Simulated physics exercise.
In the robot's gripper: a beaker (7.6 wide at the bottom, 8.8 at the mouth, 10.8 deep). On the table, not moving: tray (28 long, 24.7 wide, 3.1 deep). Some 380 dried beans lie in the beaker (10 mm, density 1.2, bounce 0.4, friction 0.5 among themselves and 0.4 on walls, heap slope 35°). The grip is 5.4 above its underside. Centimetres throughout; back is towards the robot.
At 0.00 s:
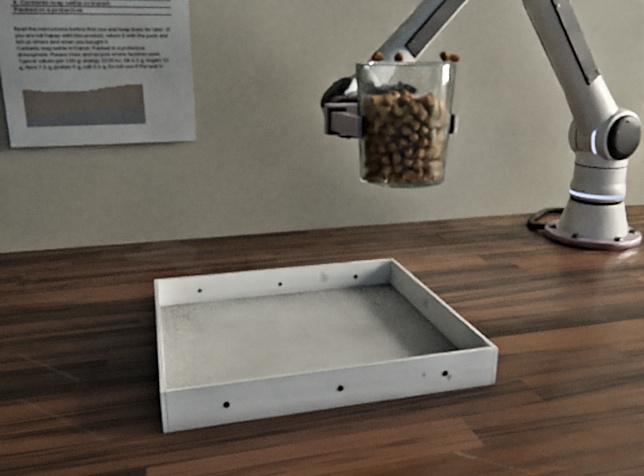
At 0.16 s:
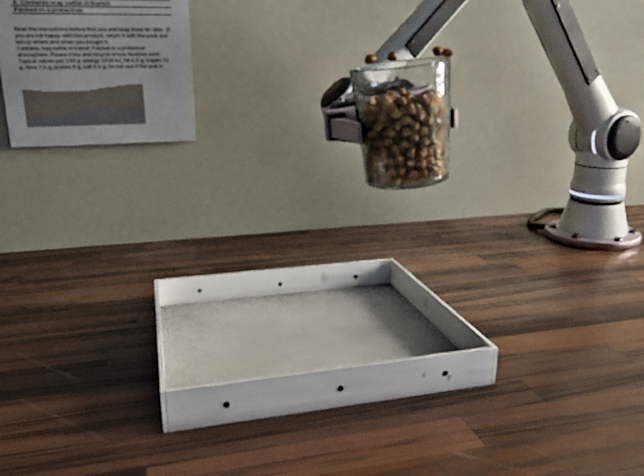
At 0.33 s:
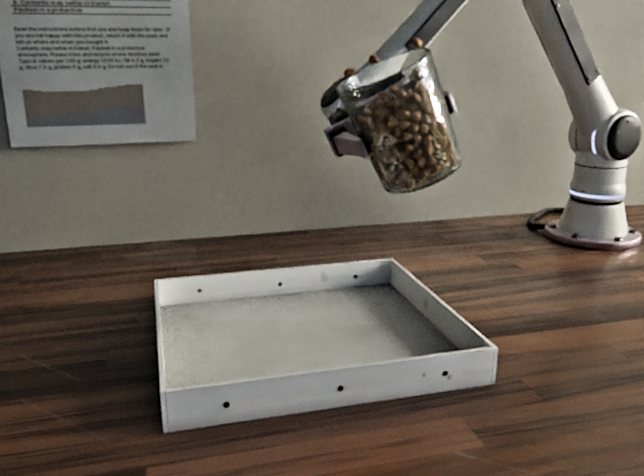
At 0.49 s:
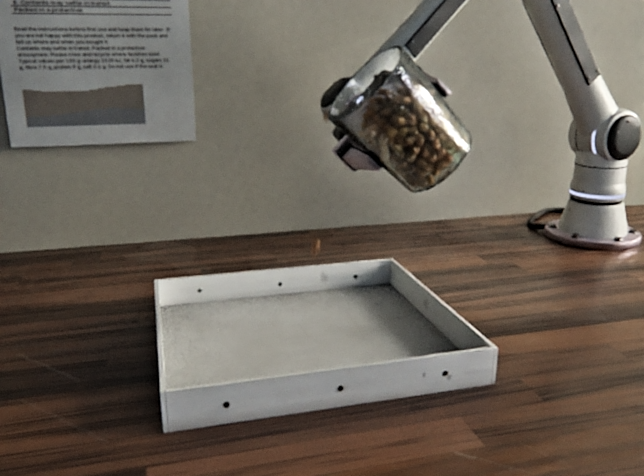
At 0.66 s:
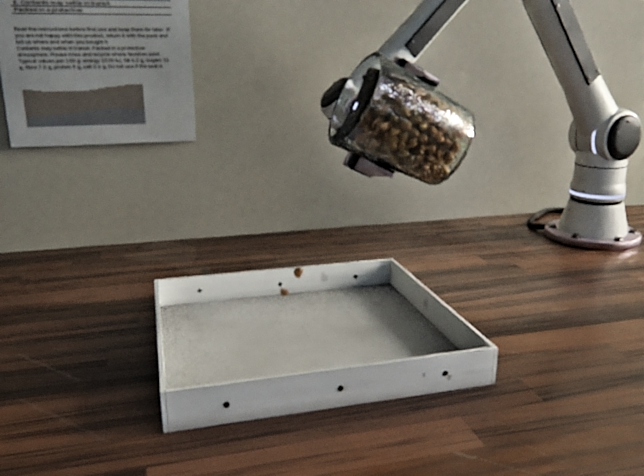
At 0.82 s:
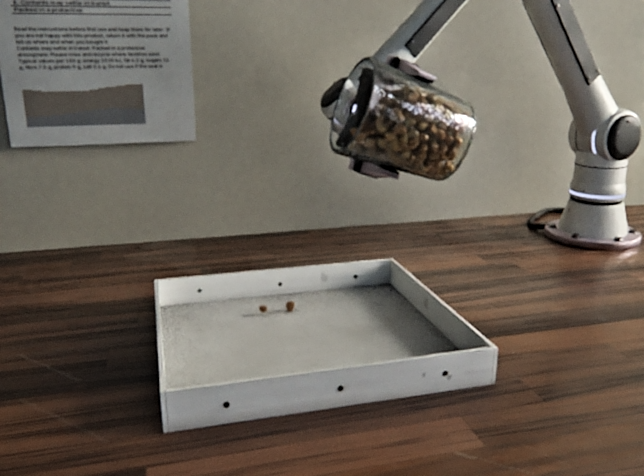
Above a white tray, a robot arm tilts a beaker and two beans drop in.
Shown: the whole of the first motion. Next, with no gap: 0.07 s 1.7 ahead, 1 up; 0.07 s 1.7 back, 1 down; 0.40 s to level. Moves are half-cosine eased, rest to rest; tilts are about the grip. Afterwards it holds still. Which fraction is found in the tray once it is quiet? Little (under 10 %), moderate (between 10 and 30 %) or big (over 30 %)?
In the tray the share is moderate, between 10 and 30 %.
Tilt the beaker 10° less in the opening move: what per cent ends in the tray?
About 5 per cent.
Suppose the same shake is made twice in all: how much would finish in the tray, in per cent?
It would be near 25 per cent.
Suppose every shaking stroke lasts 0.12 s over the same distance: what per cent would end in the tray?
Then about 0 per cent.
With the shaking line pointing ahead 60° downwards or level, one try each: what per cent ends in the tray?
About 0 and 10 per cent.
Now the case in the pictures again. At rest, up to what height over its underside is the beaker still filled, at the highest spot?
About 9.0 cm.
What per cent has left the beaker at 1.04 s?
About 10 per cent by then.
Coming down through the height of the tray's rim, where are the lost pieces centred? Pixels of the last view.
Around (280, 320).
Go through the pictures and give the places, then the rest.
The beaker middle at (404, 125), level; upper third of the load around (405, 113), from x 365 to 455, top at y 55; 379 in the beaker, in the first picture.
The beaker middle at (404, 125), tilted 7° forward; upper third of the load around (405, 114), from x 365 to 445, top at y 50, in the second picture.
The beaker middle at (404, 125), tilted 24° forward; upper third of the load around (411, 114), from x 350 to 450, top at y 45; 378 in the beaker, 1 in flight or on a rim, in the third picture.
The beaker middle at (404, 125), tilted 46° forward; upper third of the load around (413, 113), from x 315 to 460, top at y 85; 377 in the beaker, 1 in the tray, 1 in flight or on a rim, in the fourth picture.
The beaker middle at (404, 125), tilted 63° forward; upper third of the load around (415, 111), from x 285 to 465, top at y 85; 377 in the beaker, 2 in the tray, in the fifth picture.
The beaker middle at (404, 125), tilted 70° forward; upper third of the load around (418, 112), from x 265 to 465, top at y 90; 377 in the beaker, 2 in the tray, in the sixth picture.
After 1.04 s, tilted 64° forward, highest piece 24 above the table; 343 in the beaker, 2 in the tray, 34 in flight or on a rim.
After 1.25 s, tilted 12° forward, highest piece 26 above the table; 321 in the beaker, 51 in the tray, 7 in flight or on a rim.
After 1.56 s, level, highest piece 25 above the table; 321 in the beaker, 58 in the tray.
After 2.61 s, level, highest piece 25 above the table; 321 in the beaker, 58 in the tray.
In the end, 321 in the beaker, 58 in the tray. That is 15 % in the tray.
